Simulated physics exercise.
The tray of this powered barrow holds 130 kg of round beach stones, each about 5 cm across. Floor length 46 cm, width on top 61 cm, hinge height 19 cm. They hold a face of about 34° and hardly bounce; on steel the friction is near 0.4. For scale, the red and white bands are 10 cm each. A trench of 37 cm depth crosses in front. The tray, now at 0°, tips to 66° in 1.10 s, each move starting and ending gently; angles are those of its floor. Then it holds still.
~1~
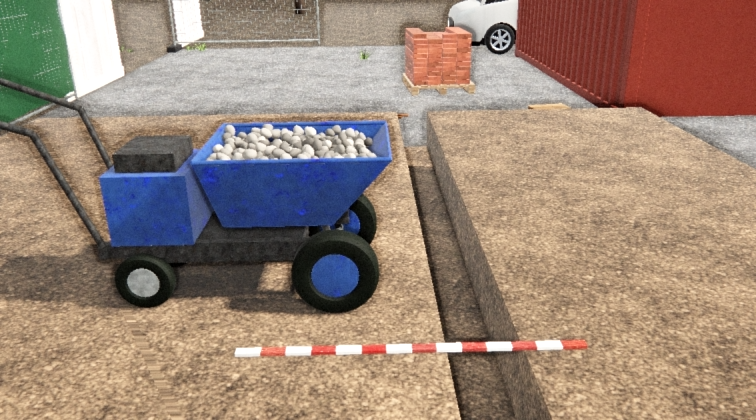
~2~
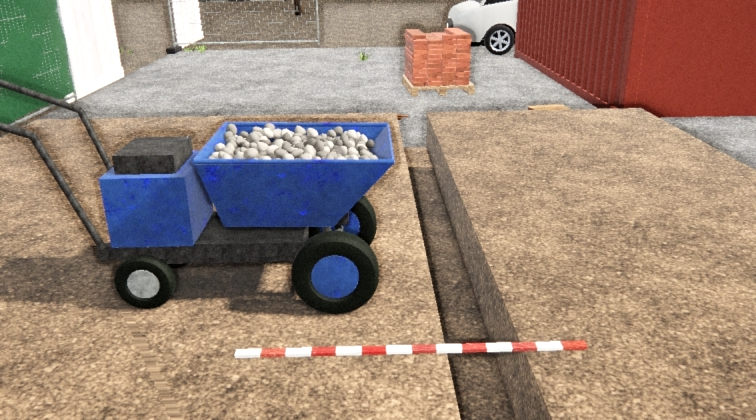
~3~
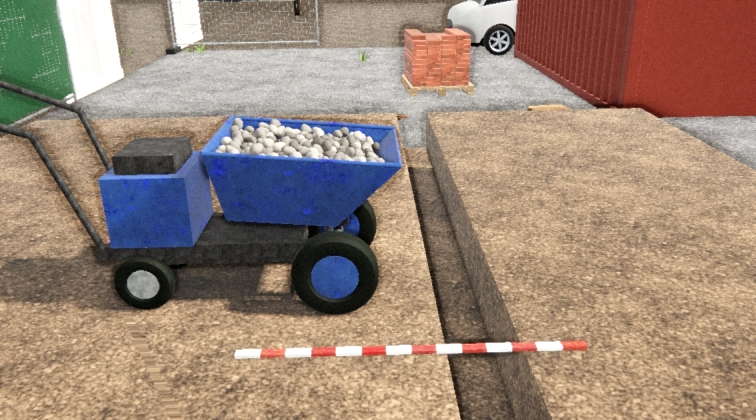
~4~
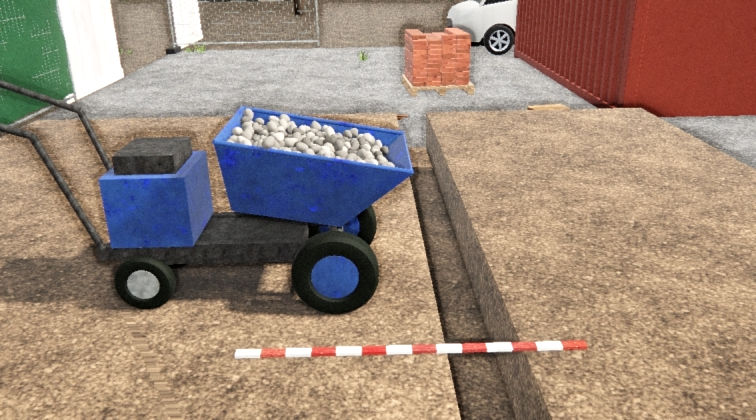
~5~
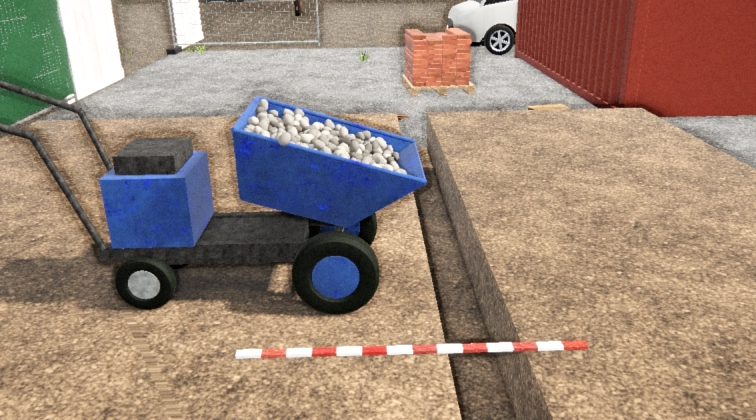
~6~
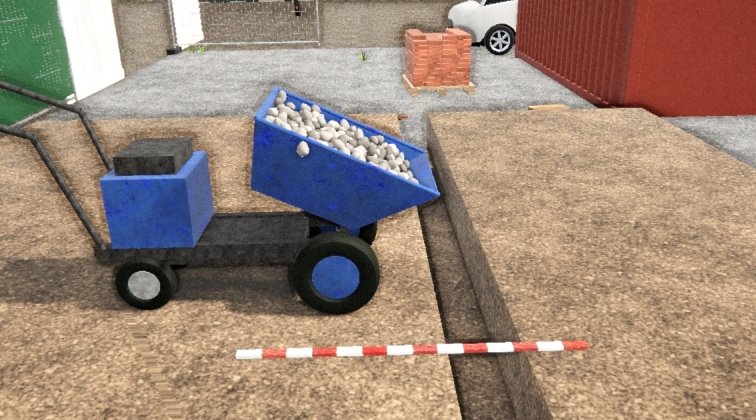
In a yard beside a narrow trench, a blue powered barrow stood still while its tray, heaped with round pale stones, tilted slowly forward to the right, its back end rising.
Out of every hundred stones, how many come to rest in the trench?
Some 58 per cent of it.
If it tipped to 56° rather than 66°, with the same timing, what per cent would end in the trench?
Then about 50 per cent.
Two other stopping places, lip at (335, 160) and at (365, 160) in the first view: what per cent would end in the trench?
First some 100, then 85 per cent.
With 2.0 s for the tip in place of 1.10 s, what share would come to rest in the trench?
In that case some 65 per cent.
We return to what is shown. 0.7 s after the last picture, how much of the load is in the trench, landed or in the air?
About 20 per cent by then.
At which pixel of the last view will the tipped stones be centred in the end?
Their middle is at about (488, 319).
Then, 0.4 s after the last picture the floor is at 55°, 100 % in the tray; the foremost stones are at (458, 221).
Then, 0.7 s after the last picture the floor is at 66°, 63 % in the tray, 18 % in the trench, 19 % past the trench; the foremost stones are at (555, 276).
Then, 1.1 s after the last picture the floor is at 66°, 29 % in the tray, 31 % in the trench, 40 % past the trench; the foremost stones are at (666, 279).
Then, 3.0 s after the last picture the floor is at 66°, 0 % in the tray, 58 % in the trench, 42 % past the trench; the foremost stones are past the picture's edge.
